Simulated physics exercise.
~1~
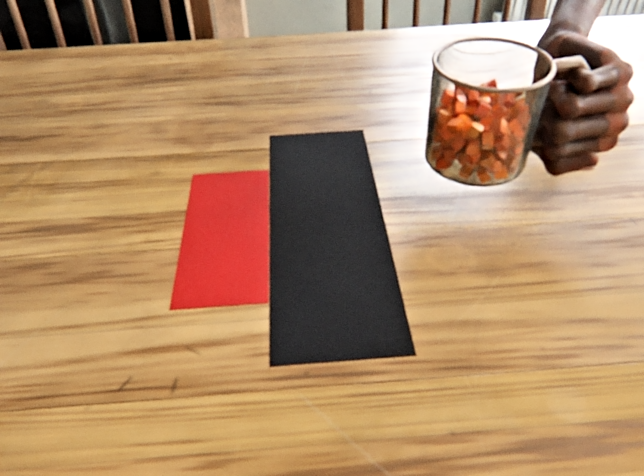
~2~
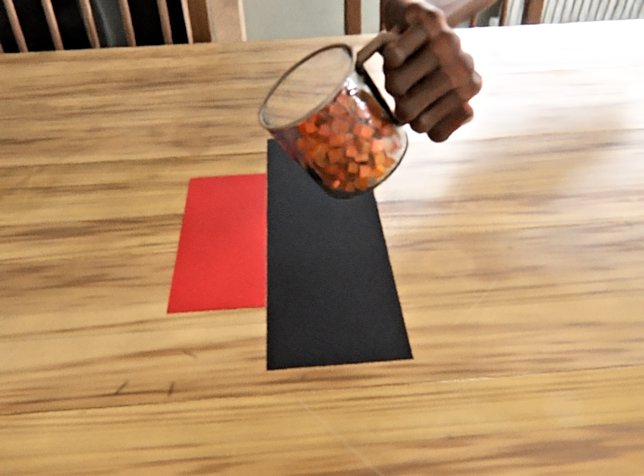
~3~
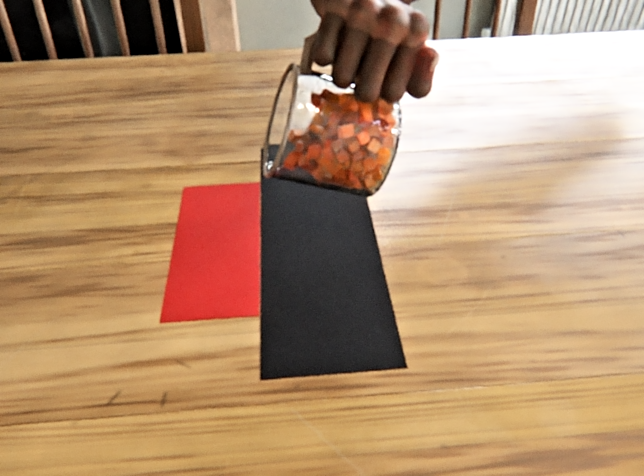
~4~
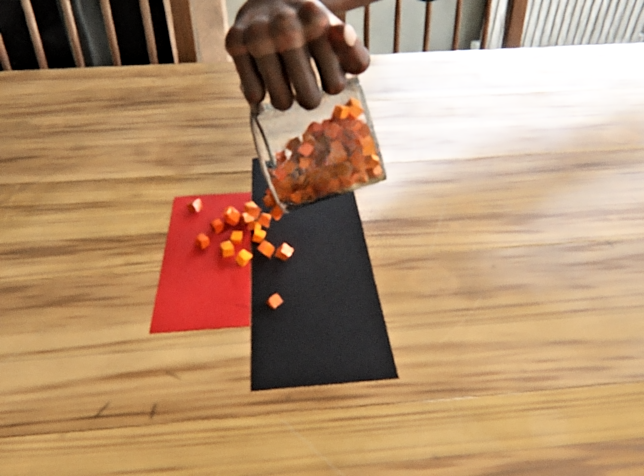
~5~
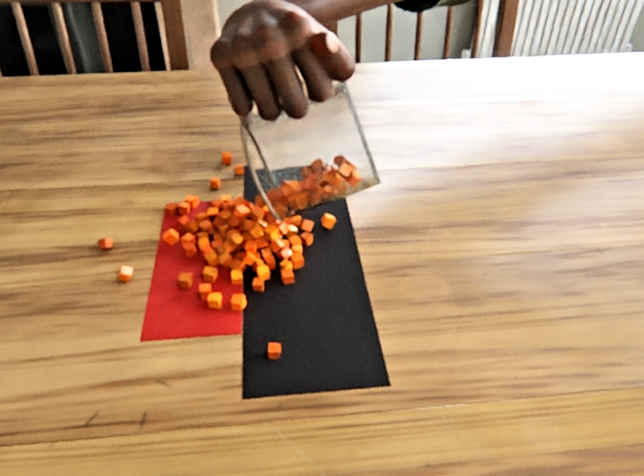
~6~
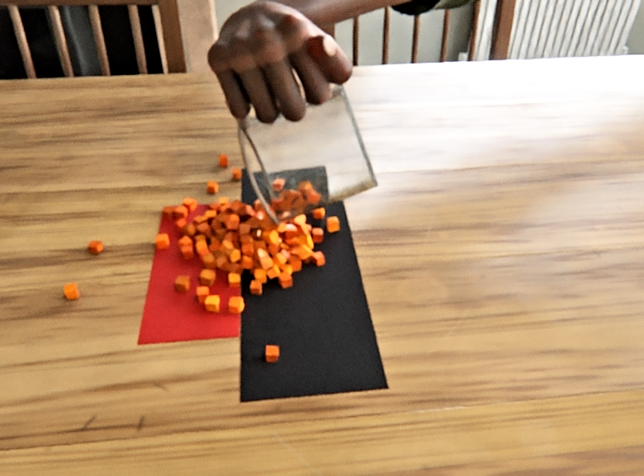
To begin with, a hand holds a clear cup of orange carrot cubes upright over a wooden table, to the right of a red mat and a larger black mat. The hand carries the cup left over the black mat, tipping it as it goes. Once the cup is on its side, the first cubes tumble out onto both mats. More pour into a pile across the seam, and a few scatter onto the bare table. Finally, the hand still holds the tilted, nearly empty cup above the heap, with most cubes on the two mats.
